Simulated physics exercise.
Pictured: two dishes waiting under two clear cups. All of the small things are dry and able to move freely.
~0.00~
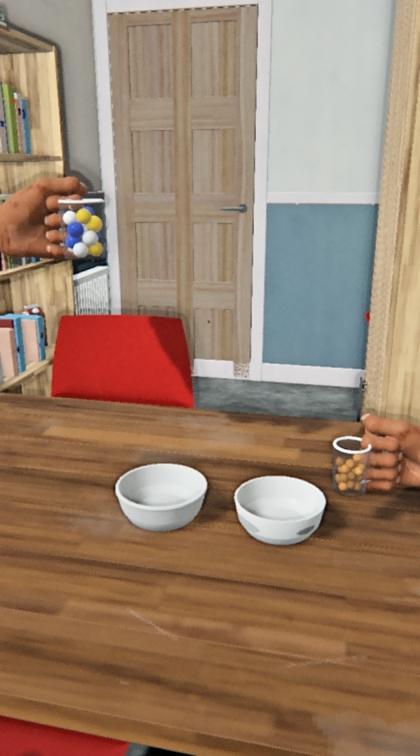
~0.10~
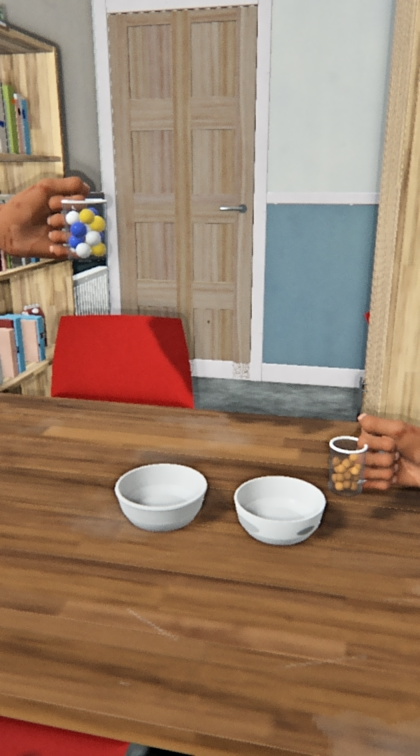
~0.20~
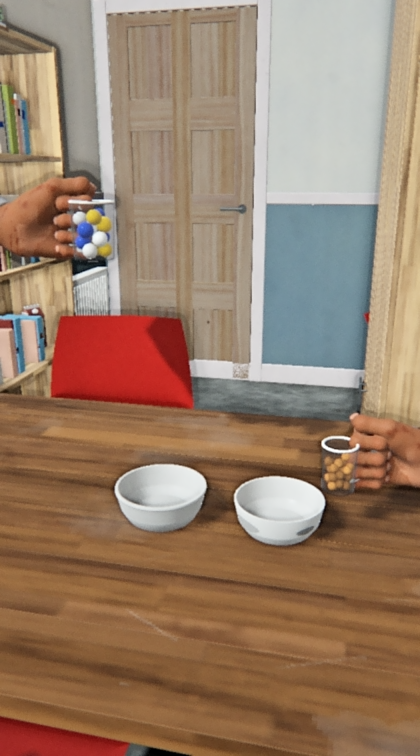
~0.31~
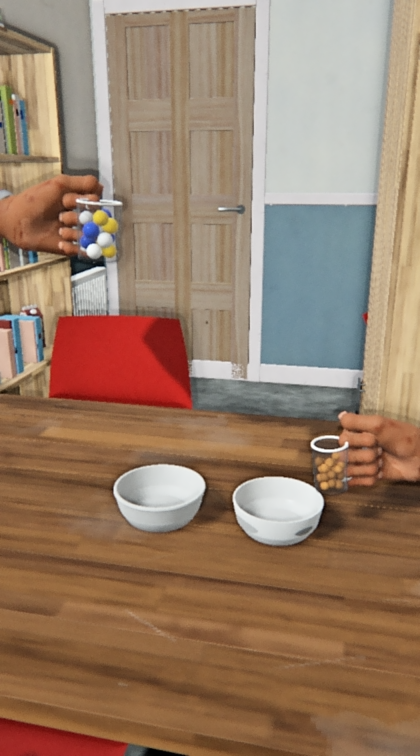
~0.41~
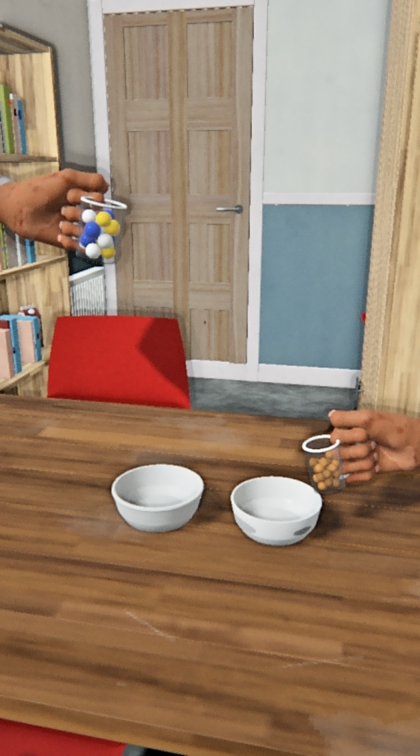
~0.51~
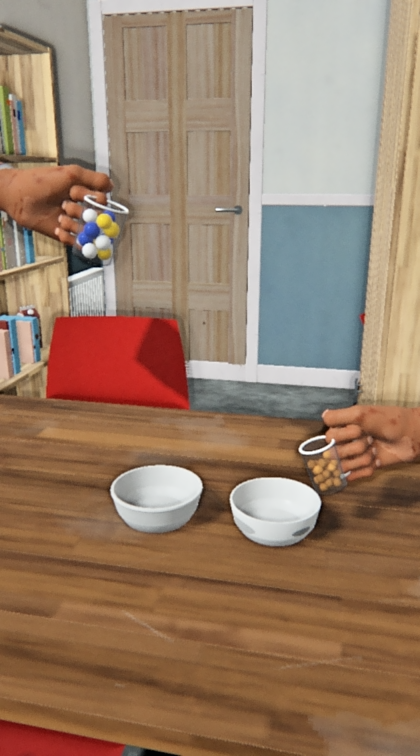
At a wooden table, two hands slightly tilt clear cups of small balls above empty bowls.
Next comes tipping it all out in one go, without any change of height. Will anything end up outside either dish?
At the end, left dish: Spillage. Right dish: No spills.
By 0.84 s, left, every one still in the cup; right, every one still in the cup.
By 1.25 s, left, every one still in the cup; right, every one still in the cup.
By 1.69 s, left, roughly half still in the cup, about a tenth in the dish, roughly a third in the air; right, every one still in the cup.
When it is over (3.0 s), left, roughly two thirds in the dish, roughly a third outside the dish; right, every one in the dish, not one outside the dish.
